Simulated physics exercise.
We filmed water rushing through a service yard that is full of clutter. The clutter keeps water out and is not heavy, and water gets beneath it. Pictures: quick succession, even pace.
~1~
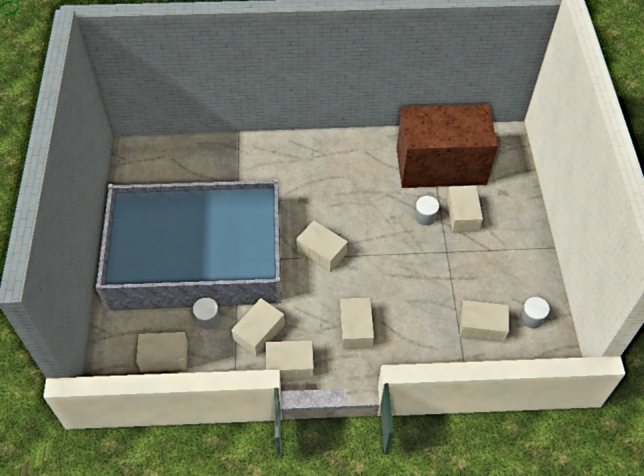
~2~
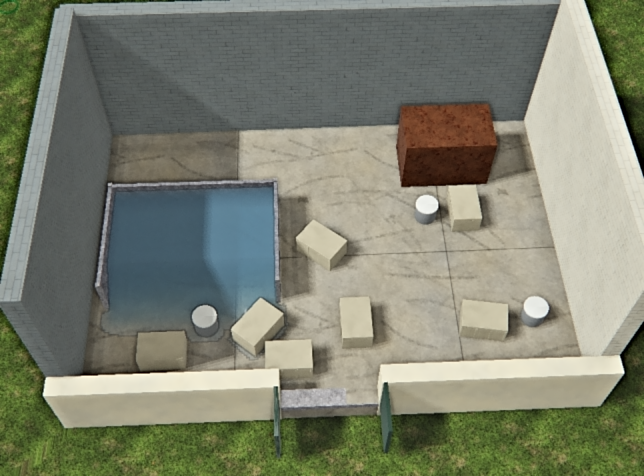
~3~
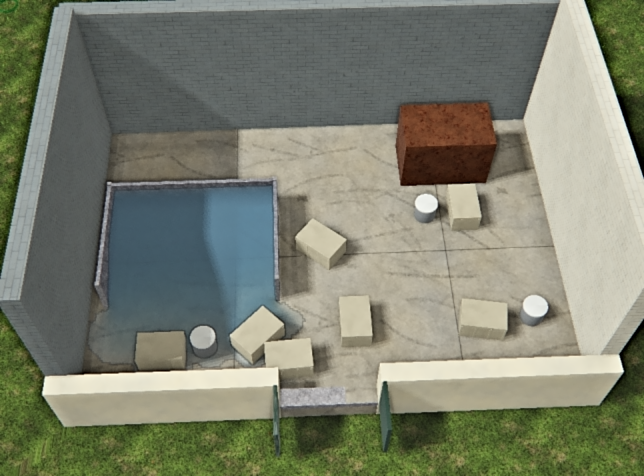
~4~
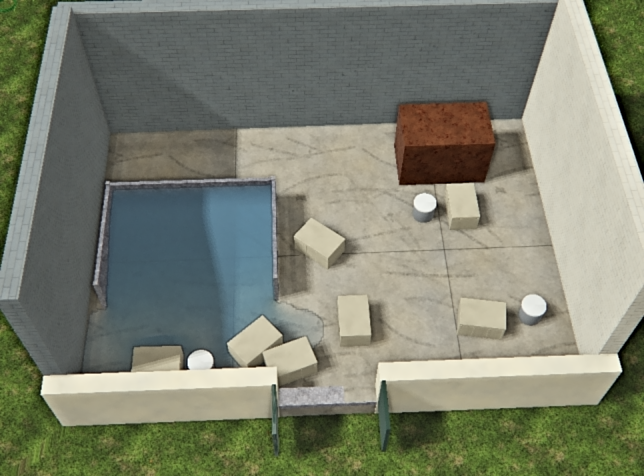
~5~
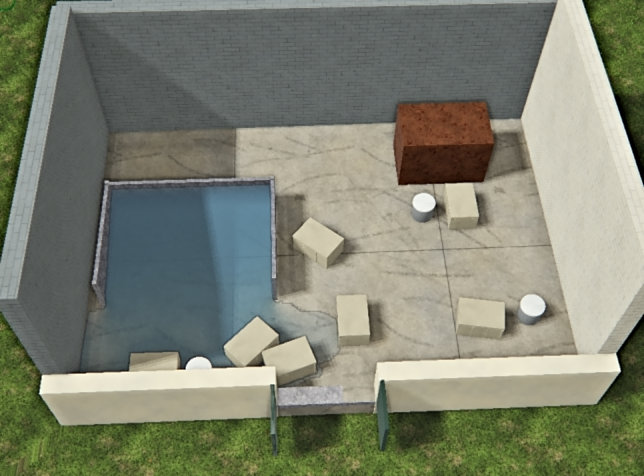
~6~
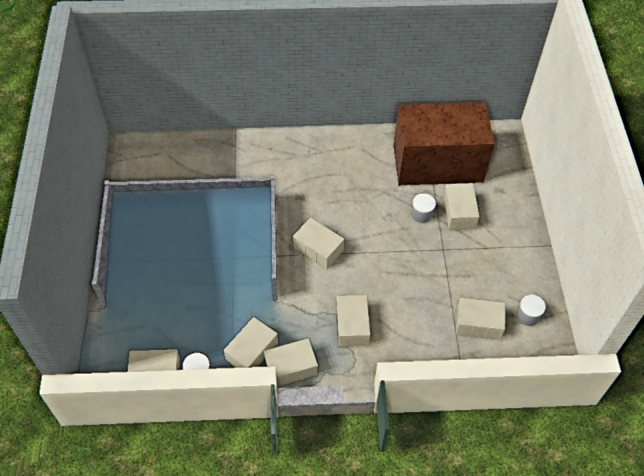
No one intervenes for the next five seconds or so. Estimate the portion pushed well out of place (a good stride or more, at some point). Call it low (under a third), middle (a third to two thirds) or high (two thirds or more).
High.
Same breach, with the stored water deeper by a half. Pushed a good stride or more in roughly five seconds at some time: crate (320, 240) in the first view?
I reckon below that mark.
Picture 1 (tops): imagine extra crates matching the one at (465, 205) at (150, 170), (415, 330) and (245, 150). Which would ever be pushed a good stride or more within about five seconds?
First falls short; second driven off; third falls short.
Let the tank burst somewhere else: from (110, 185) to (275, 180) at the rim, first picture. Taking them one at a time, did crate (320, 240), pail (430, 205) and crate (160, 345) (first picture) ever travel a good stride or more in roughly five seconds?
The first: Fell short; the second: Went past that; the third: Fell short.
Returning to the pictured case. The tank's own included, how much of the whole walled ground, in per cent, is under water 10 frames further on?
35 per cent, roughly.
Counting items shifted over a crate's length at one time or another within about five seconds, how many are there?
That works out to 7.
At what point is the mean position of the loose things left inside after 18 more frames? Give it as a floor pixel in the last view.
The remaining things centre around (396, 280).
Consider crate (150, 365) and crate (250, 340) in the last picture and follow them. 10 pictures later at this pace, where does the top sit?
They end up close to (116, 342) and close to (369, 334).
A moment on, 1 of 10 are well off their spots; 3 afloat.
Next, 3 of 10 are well off their spots; 3 afloat.
Later, 6 of 10 are well off their spots; 3 afloat.
In the end, 7 of 10 are well off their spots, and 7 have been at some point; 5 afloat.
